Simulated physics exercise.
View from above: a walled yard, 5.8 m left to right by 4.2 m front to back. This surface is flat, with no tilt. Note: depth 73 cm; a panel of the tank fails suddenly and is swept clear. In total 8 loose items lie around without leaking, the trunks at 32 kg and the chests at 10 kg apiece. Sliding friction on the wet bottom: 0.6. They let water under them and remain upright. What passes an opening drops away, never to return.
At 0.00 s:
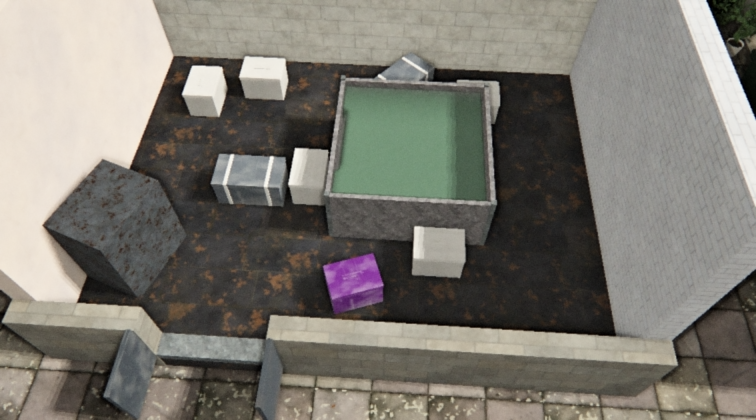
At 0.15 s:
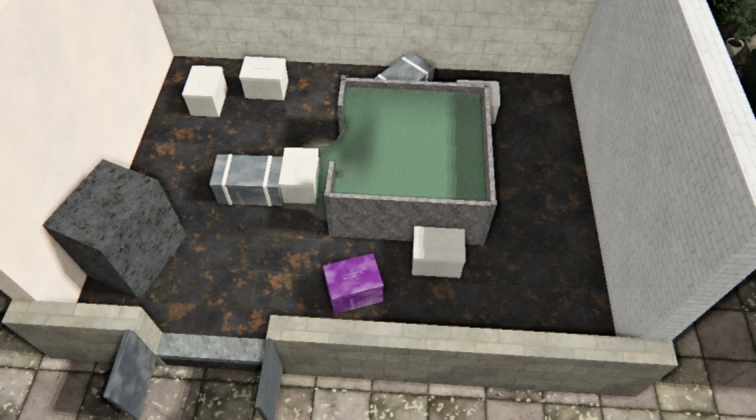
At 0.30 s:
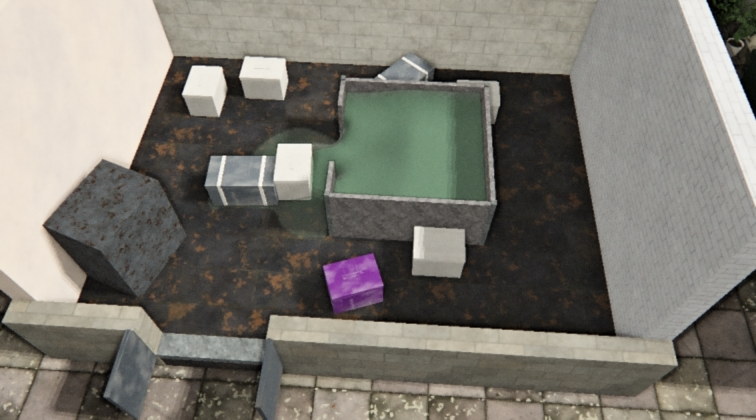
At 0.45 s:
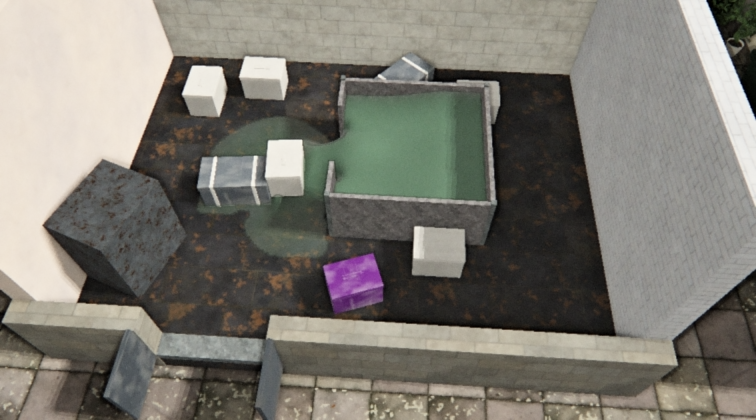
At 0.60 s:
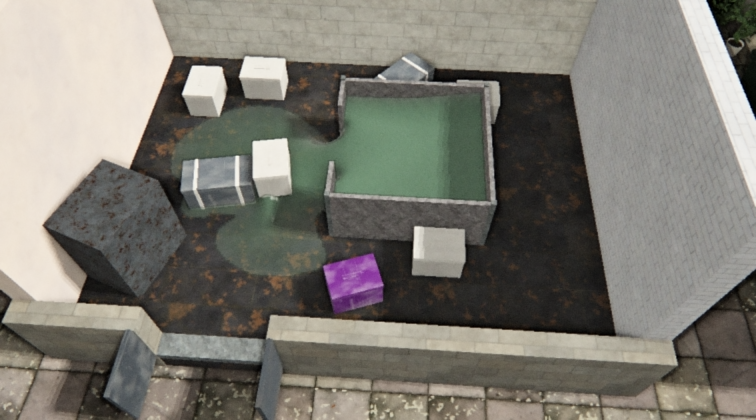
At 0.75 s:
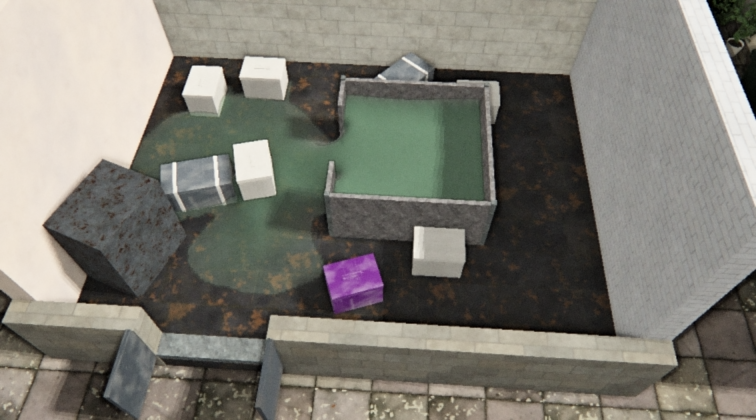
Green water bursts through the left side of a stone-walled tank, spreading in a widening sheet over the dark, rust-flecked floor and shoving a white block and a grey banded trunk leftward. The fixed view looks down on a walled yard with a gap in its low front wall. A purple chest in front, a large dark block at left and the other pale blocks stay put.
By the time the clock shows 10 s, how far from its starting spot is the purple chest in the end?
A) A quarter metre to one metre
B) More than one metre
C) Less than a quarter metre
Less than a quarter metre (C).
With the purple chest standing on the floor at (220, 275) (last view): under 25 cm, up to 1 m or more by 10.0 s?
From that spot, it is pushed far off.
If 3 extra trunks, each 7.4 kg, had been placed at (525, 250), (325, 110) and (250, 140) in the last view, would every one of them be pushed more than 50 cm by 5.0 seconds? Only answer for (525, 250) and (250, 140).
Well, the first one is lower and the other higher.
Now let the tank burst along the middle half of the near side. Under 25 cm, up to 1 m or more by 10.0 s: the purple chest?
I'd say the purple chest gets swept off.
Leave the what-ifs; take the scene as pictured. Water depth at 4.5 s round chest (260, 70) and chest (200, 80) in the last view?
Some 12 cm at the first, some 11 cm at the second.
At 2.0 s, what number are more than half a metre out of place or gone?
Answer: 3.
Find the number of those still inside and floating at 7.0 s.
It comes to 5.
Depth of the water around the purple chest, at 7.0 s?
I'd put it at about 3 cm.
After 2.0 s the purple chest is near (353, 276), 0.0 m from its start, aground; 0 of 8 are out; 3 afloat.
After 4.5 s the purple chest is near (353, 276), 0.0 m from its start, aground; 0 of 8 are out; 3 afloat.
After 7.0 s the purple chest is near (353, 276), 0.0 m from its start, aground; 0 of 8 are out; 5 afloat.
After 10.0 s the purple chest is near (351, 275), 0.0 m from its start, afloat; 0 of 8 are out; 7 afloat.
